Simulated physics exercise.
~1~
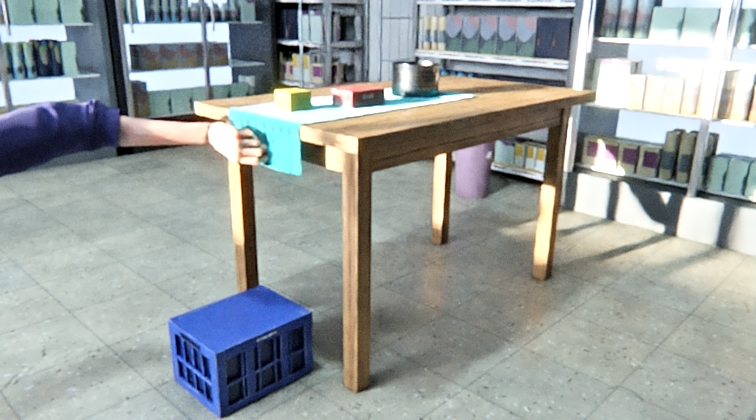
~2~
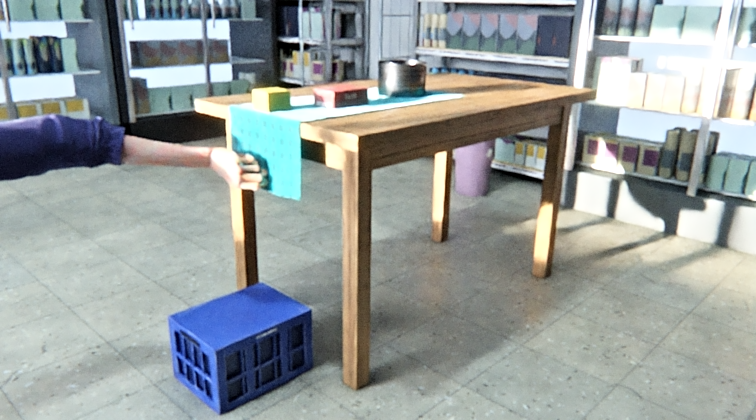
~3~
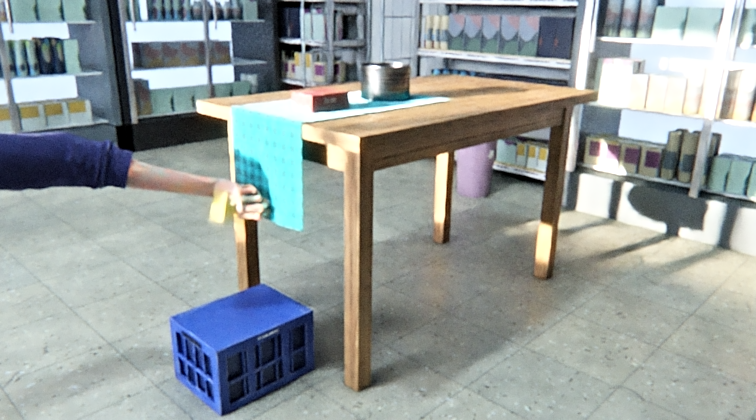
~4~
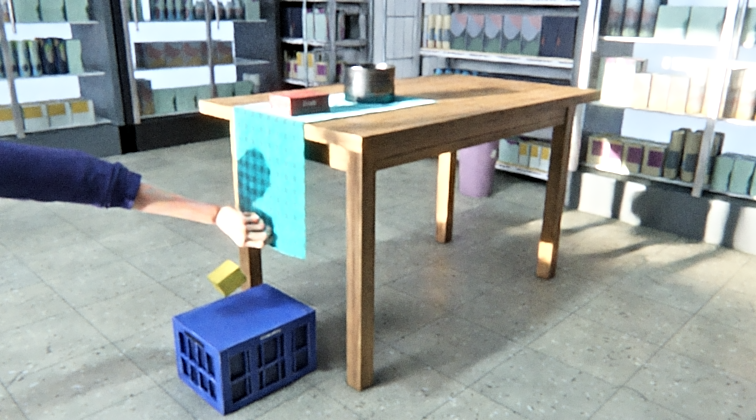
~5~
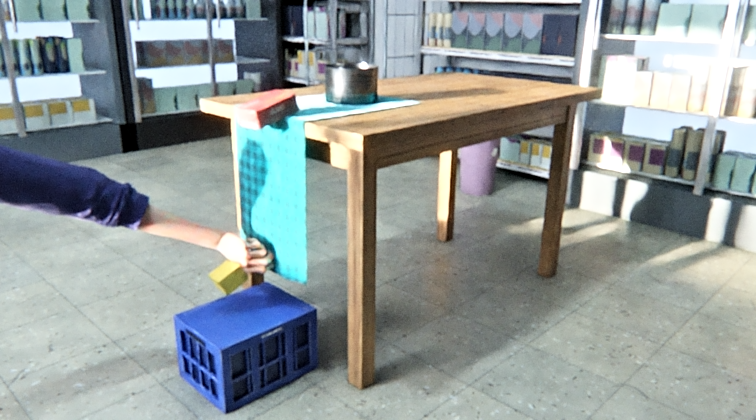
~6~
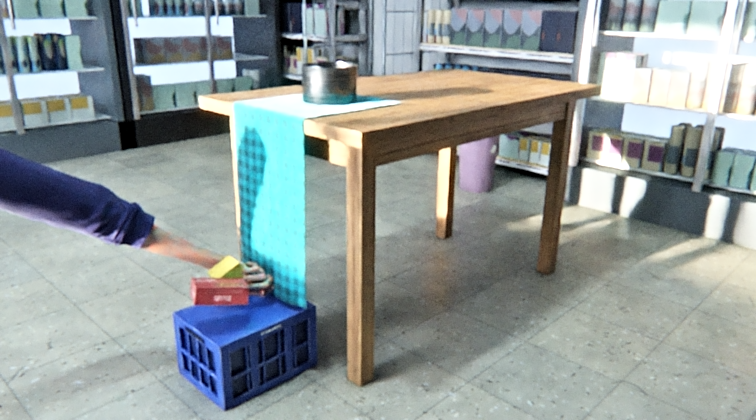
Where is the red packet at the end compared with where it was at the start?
At the start the red packet lies on the runner on the tabletop, between the yellow block and the pot. At the end it is down off the table, on top of the blue crate beside the hanging cloth.
